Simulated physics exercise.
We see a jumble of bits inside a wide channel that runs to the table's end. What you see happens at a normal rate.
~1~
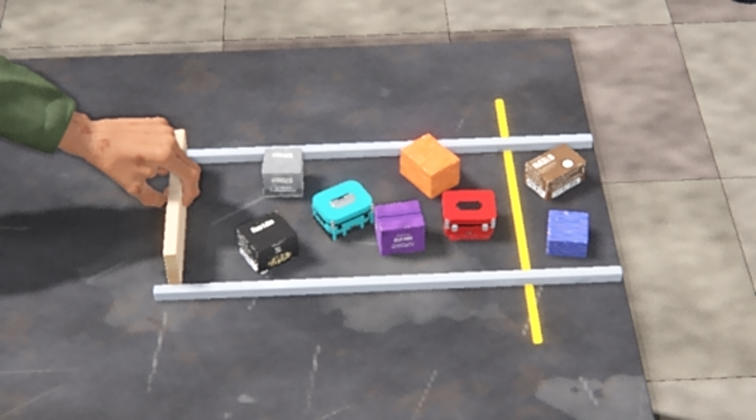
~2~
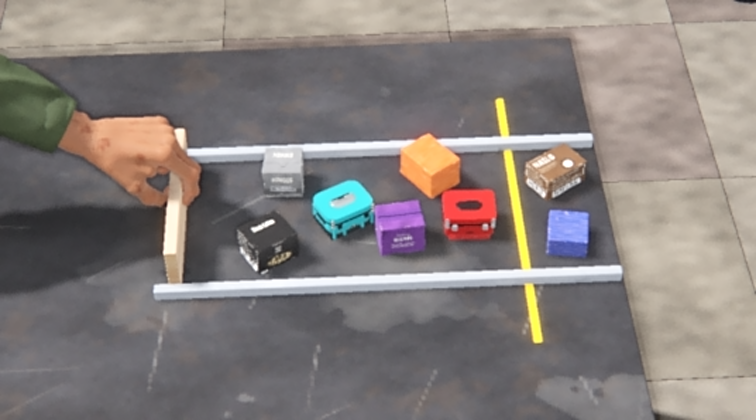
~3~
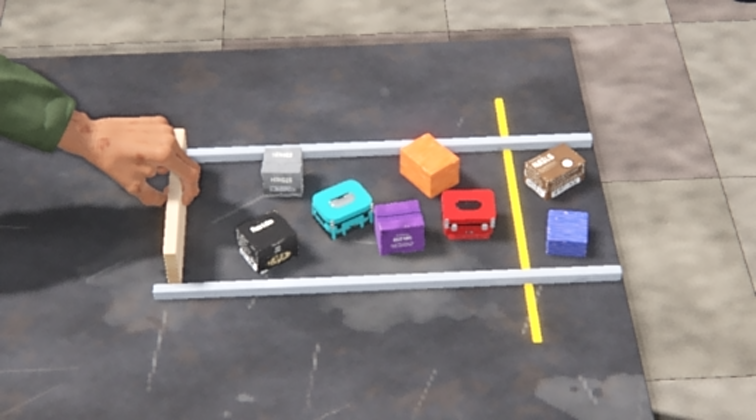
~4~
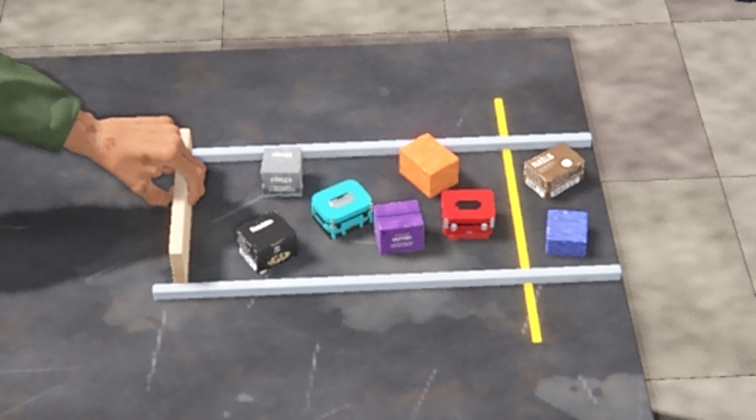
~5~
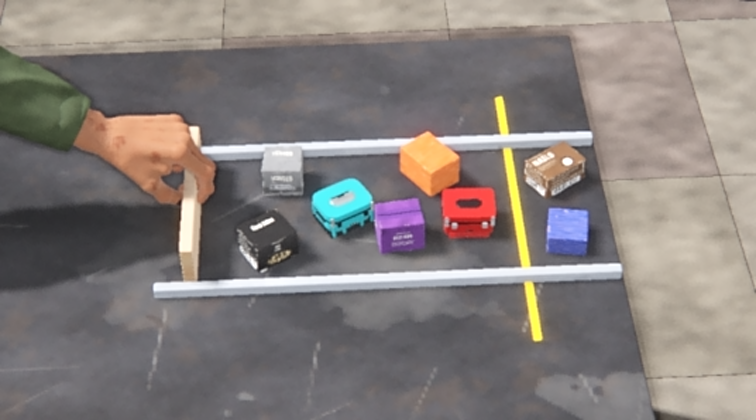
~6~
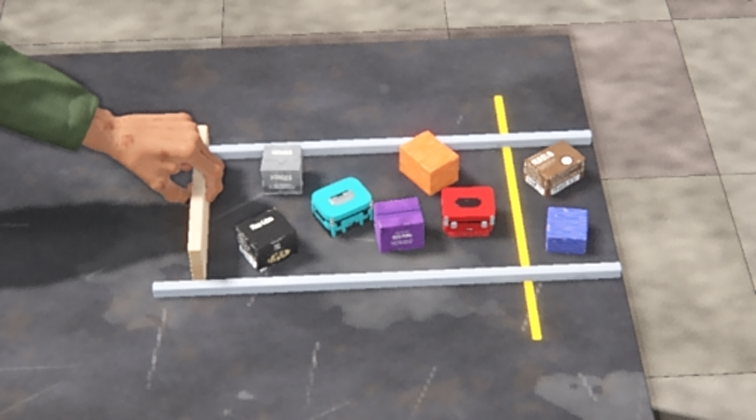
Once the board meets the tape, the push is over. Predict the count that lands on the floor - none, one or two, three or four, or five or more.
The number going over the end will be just one or two.
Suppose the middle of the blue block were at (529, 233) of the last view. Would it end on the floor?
Here the blue block sits tight.
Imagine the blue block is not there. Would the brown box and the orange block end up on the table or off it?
Looking at the two, the brown box ends up below and the orange block stays up top.
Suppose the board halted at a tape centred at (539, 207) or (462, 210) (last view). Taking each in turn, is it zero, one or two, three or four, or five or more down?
For the first tape it's either three or four, and for the second it's none at all.
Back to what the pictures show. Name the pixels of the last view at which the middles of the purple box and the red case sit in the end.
(571, 211) and (595, 185), approximately.
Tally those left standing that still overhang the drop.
Overhang count: 2.
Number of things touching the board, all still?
3 in contact.
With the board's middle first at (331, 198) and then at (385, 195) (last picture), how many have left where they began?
Note: First position 4; second position 6.
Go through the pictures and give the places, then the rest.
The first picture shows blue block (568, 234); brown box (555, 172); red case (469, 215); board (177, 207); tape (517, 212).
The second picture shows brown box (556, 171); turquoise case (343, 210).
The third picture shows red case (468, 214); purple box (399, 228).
The fourth picture shows blue block (567, 233); black box (267, 242).
The fifth picture shows brown box (555, 169); grey box (283, 170).
The sixth picture shows blue block (567, 231); brown box (555, 168); red case (468, 212); board (200, 203); tape (516, 208).
A little later, none off yet; blue block at rest near (567, 231); brown box at rest near (555, 168); red case at rest near (468, 212).
Next, none off yet; blue block at rest near (567, 231); brown box at rest near (555, 168); red case shifted about its own width near (499, 204).
Later still, none off yet; blue block moving near (572, 229); brown box shifted a little near (571, 157); red case shifted well along near (554, 189).
When it is over, the number that fall off is one or two; down, brown box.
